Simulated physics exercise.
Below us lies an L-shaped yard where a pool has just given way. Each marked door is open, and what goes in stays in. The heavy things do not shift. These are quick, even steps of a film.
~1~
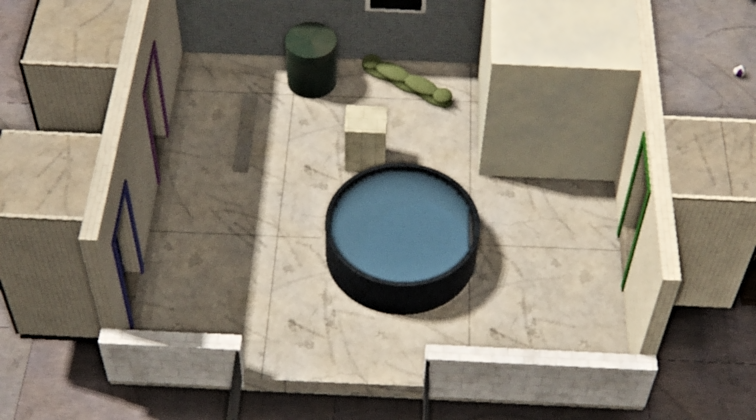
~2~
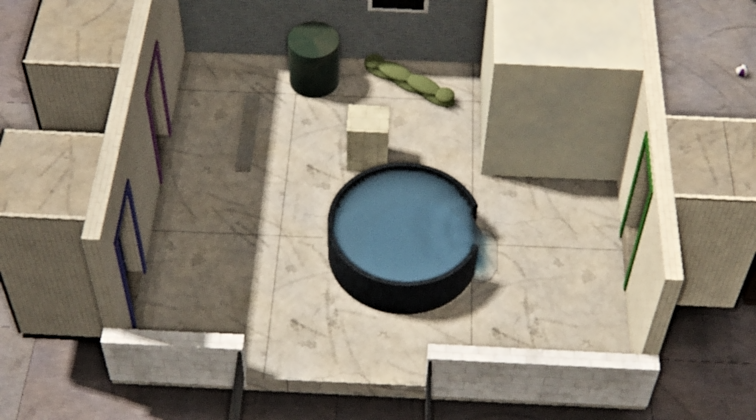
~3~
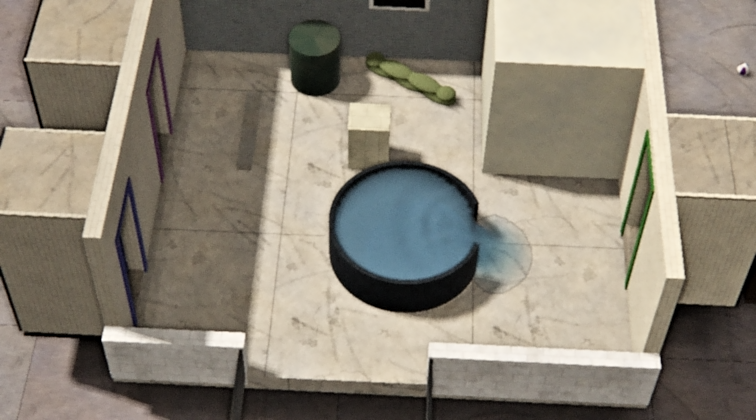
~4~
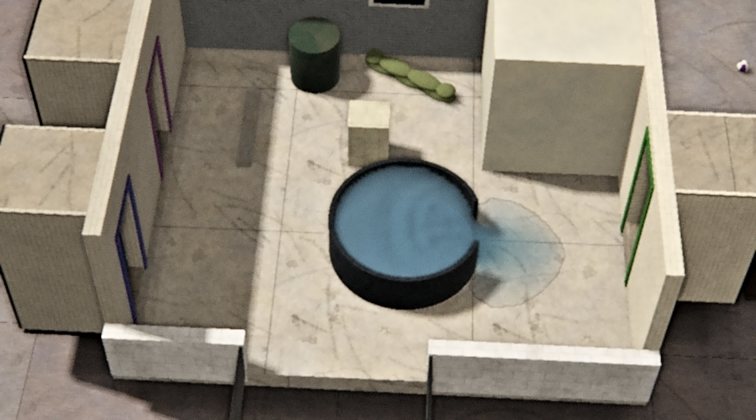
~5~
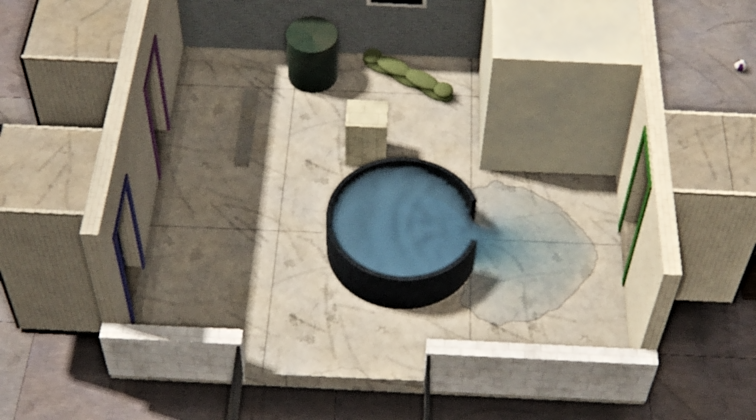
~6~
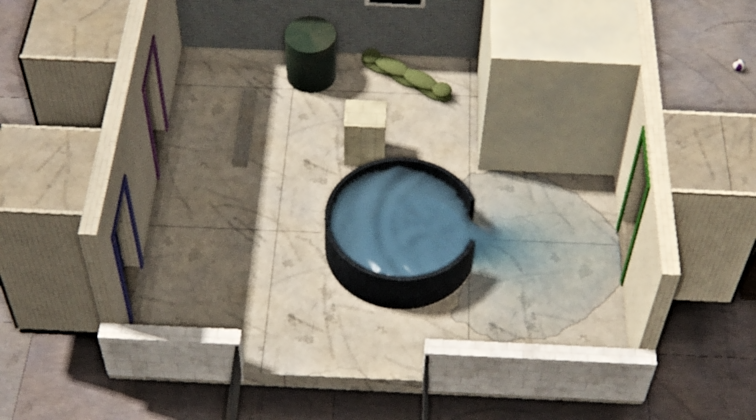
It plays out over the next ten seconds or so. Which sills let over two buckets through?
The purple door holds within the limit; the blue door holds within the limit; the green door holds within the limit.
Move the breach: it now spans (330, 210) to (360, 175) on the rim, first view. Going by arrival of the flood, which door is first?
That is the door marked purple.
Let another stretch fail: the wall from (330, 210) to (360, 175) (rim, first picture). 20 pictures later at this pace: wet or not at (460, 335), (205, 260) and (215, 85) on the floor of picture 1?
In that order: Not flooded, awash, under water.
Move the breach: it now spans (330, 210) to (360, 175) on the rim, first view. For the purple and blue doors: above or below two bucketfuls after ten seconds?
Purple goes over; blue holds.
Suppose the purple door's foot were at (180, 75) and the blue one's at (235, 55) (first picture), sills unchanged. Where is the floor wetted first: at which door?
That is the one in green.
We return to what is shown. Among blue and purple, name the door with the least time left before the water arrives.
That is the door marked blue.
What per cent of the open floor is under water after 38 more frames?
Close to 55 %.
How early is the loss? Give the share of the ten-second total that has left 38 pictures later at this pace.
About 20 per cent.
A moment on, water covers 20 % of the floor; the purple door not reached, the blue door not reached, the green door wet at the sill, nothing in.
Next, water covers 20 % of the floor; the purple door not reached, the blue door not reached, the green door wet at the sill, nothing in.
Then, water covers 30 % of the floor; the purple door not reached, the blue door not reached, the green door wet at the sill, nothing in.
Later, water covers 55 % of the floor; the purple door not reached, the blue door wet at the sill, nothing in, the green door wet at the sill, nothing in.
In the end, water covers 85 % of the floor; the purple door wet at the sill, nothing in, the blue door under two buckets in, the green door wet at the sill, nothing in.
